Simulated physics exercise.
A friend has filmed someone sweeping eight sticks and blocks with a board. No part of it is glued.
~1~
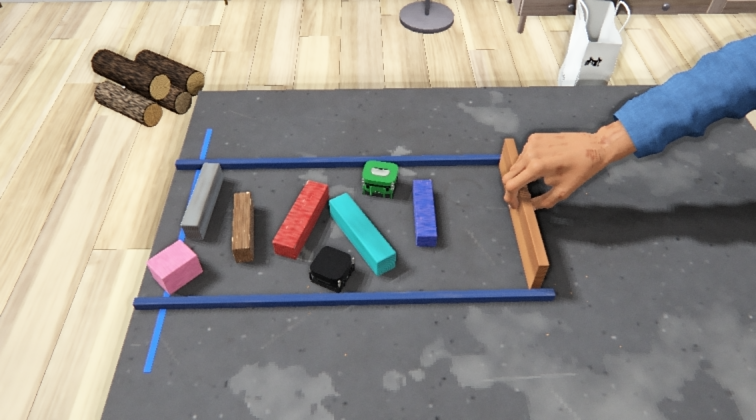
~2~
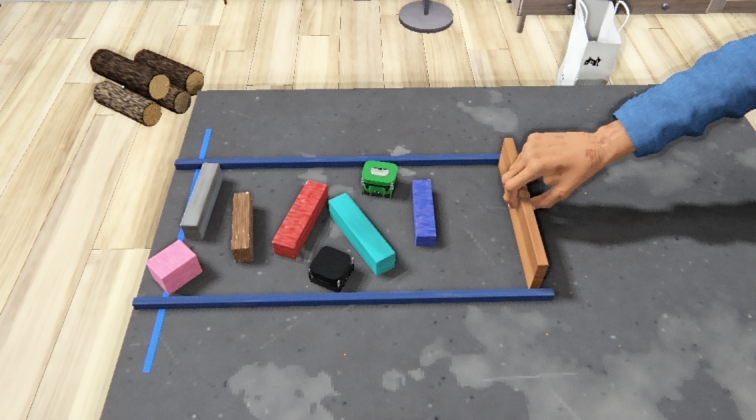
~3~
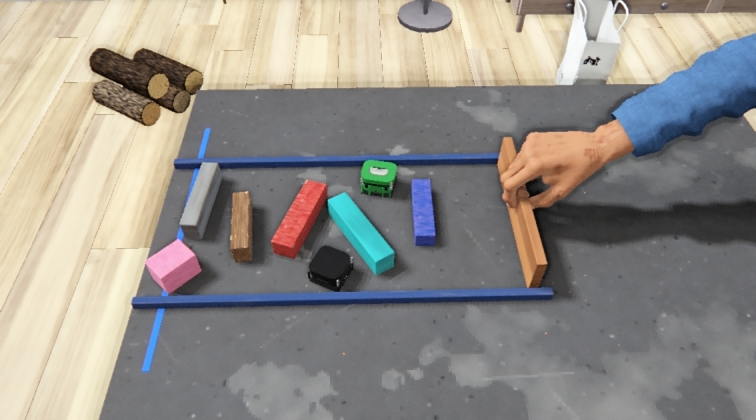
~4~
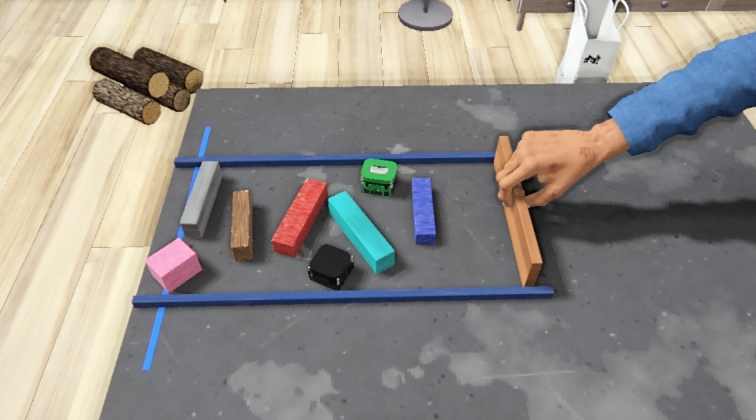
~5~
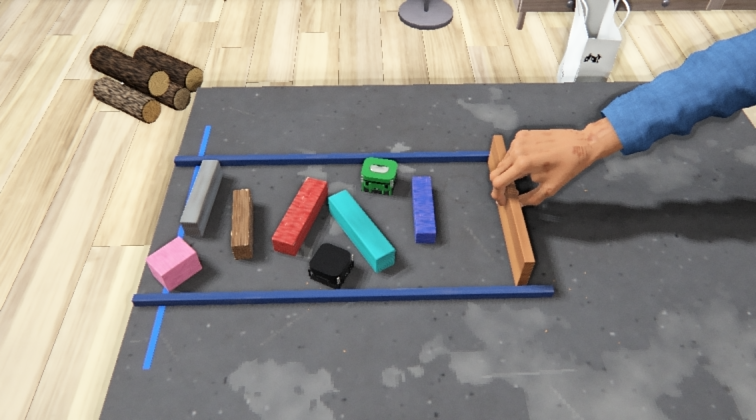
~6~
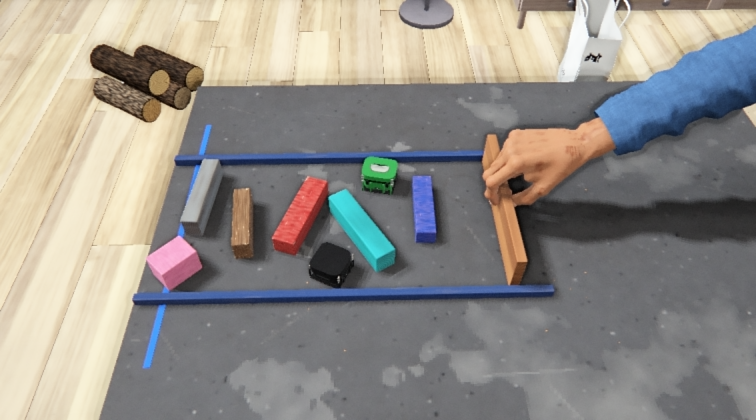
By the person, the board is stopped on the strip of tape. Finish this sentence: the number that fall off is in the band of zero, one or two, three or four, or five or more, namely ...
Namely five or more.
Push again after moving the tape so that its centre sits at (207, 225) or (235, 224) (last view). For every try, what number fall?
Per try: 5; 2.
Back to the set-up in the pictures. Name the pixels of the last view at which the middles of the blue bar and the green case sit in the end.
(174, 213) and (180, 170), roughly.
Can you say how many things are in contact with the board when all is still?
In total, 2.
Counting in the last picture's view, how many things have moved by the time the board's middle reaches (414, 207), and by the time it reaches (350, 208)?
Answer - first 2, then 5.
A little later, none off yet; pink block at rest near (175, 263); grey stick at rest near (203, 196); brown bar at rest near (243, 223).
Next, none off yet; pink block at rest near (175, 263); grey stick at rest near (203, 196); brown bar at rest near (242, 223).
Later still, none off yet; pink block tilted a little near (132, 266); grey stick tilted a little near (151, 197); brown bar shifted about its own width near (163, 221).
When it is over, the number that fall off is five or more; down, turquoise stick, black case, red bar, brown bar, grey stick and pink block.
